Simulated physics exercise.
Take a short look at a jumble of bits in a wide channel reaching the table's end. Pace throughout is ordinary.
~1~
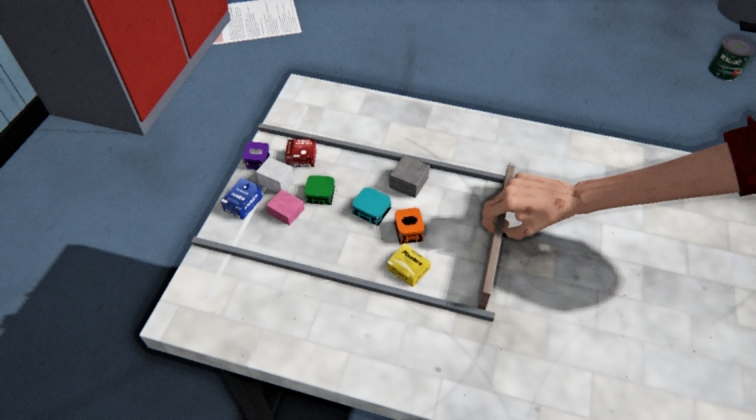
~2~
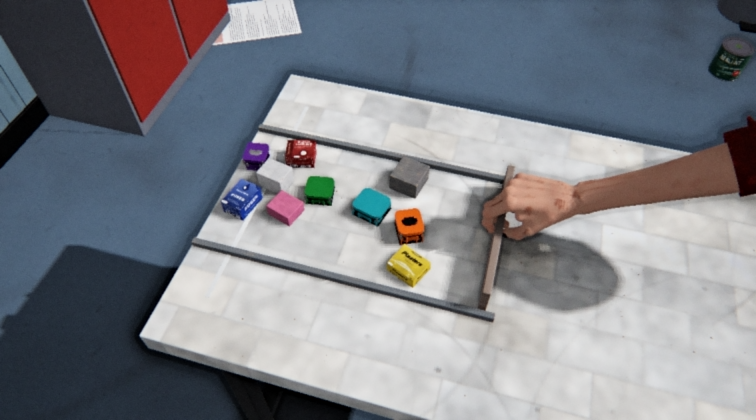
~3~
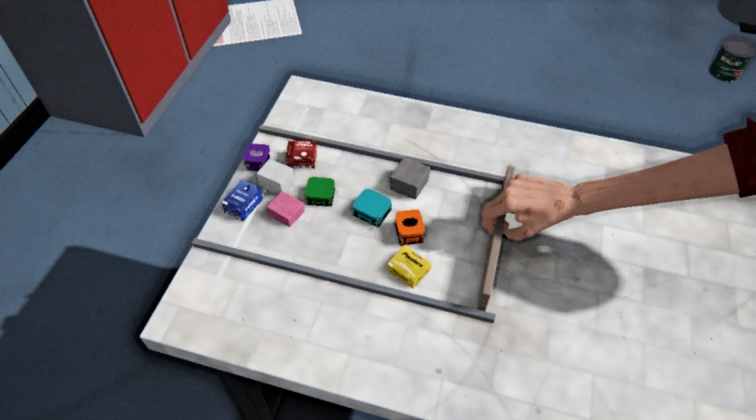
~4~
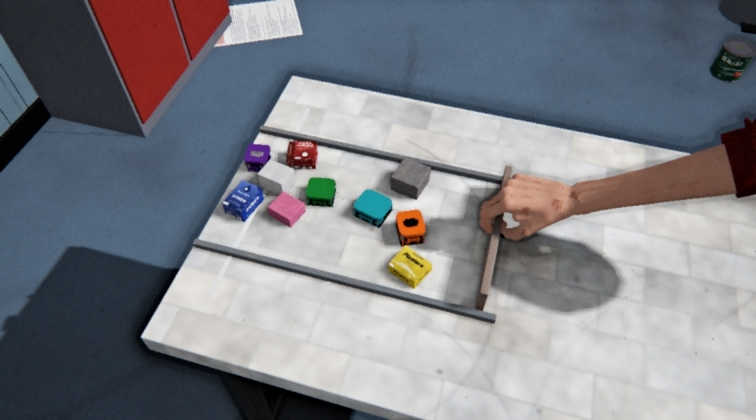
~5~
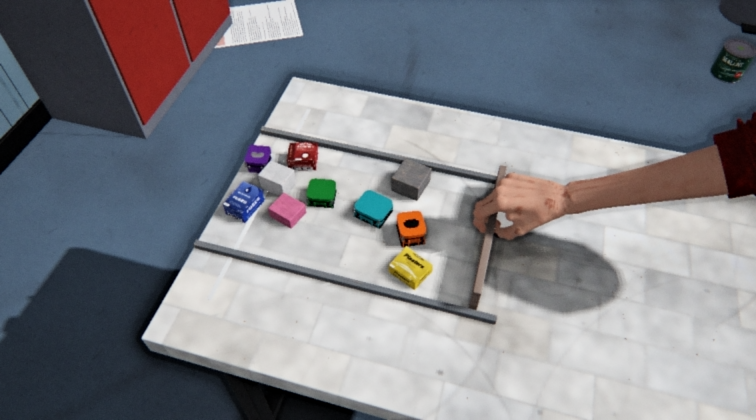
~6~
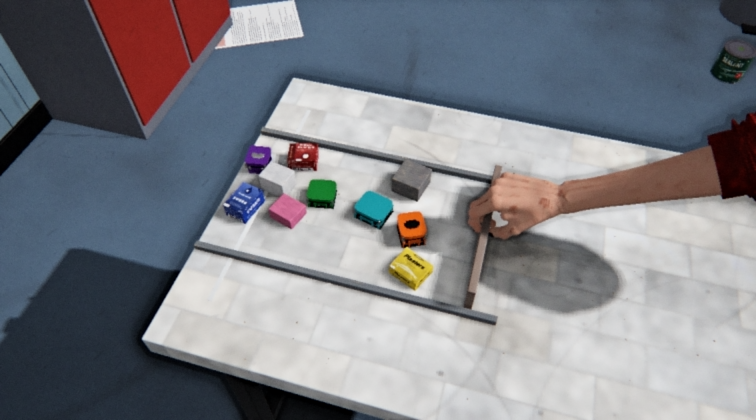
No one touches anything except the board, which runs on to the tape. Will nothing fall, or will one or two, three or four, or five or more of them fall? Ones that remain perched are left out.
After the sweep, the pieces gone from the top come to five or more, as it turns out.
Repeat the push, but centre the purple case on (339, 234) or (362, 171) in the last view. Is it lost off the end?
Order of tries: On, off.
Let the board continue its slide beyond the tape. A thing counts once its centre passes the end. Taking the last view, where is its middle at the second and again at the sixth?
At (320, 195) for the second, at (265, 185) for the sixth.
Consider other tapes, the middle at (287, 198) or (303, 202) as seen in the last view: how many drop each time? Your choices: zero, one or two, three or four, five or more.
Falls: 3 or 4; one to two.
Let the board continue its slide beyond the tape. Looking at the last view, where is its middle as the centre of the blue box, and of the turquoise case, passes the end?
For the blue box at (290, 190), for the turquoise case at (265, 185).
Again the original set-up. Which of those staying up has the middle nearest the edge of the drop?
Foremost: The turquoise case.
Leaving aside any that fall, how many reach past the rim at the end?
I get 2.
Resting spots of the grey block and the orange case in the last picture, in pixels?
Near (269, 151) and (251, 190).
Soon after, none off yet; purple case at rest near (259, 160); blue box at rest near (244, 203); white block at rest near (278, 180).
After that, none off yet; purple case moving near (254, 157); blue box at rest near (244, 203); white block displaced a little near (265, 176).
And then, two off so far; purple case off the edge near (263, 315); blue box displaced a little near (226, 202); white block on its way down near (223, 210).
In the end, the number that fall off is five or more; gone, green case, red box, white block, blue box and purple case.
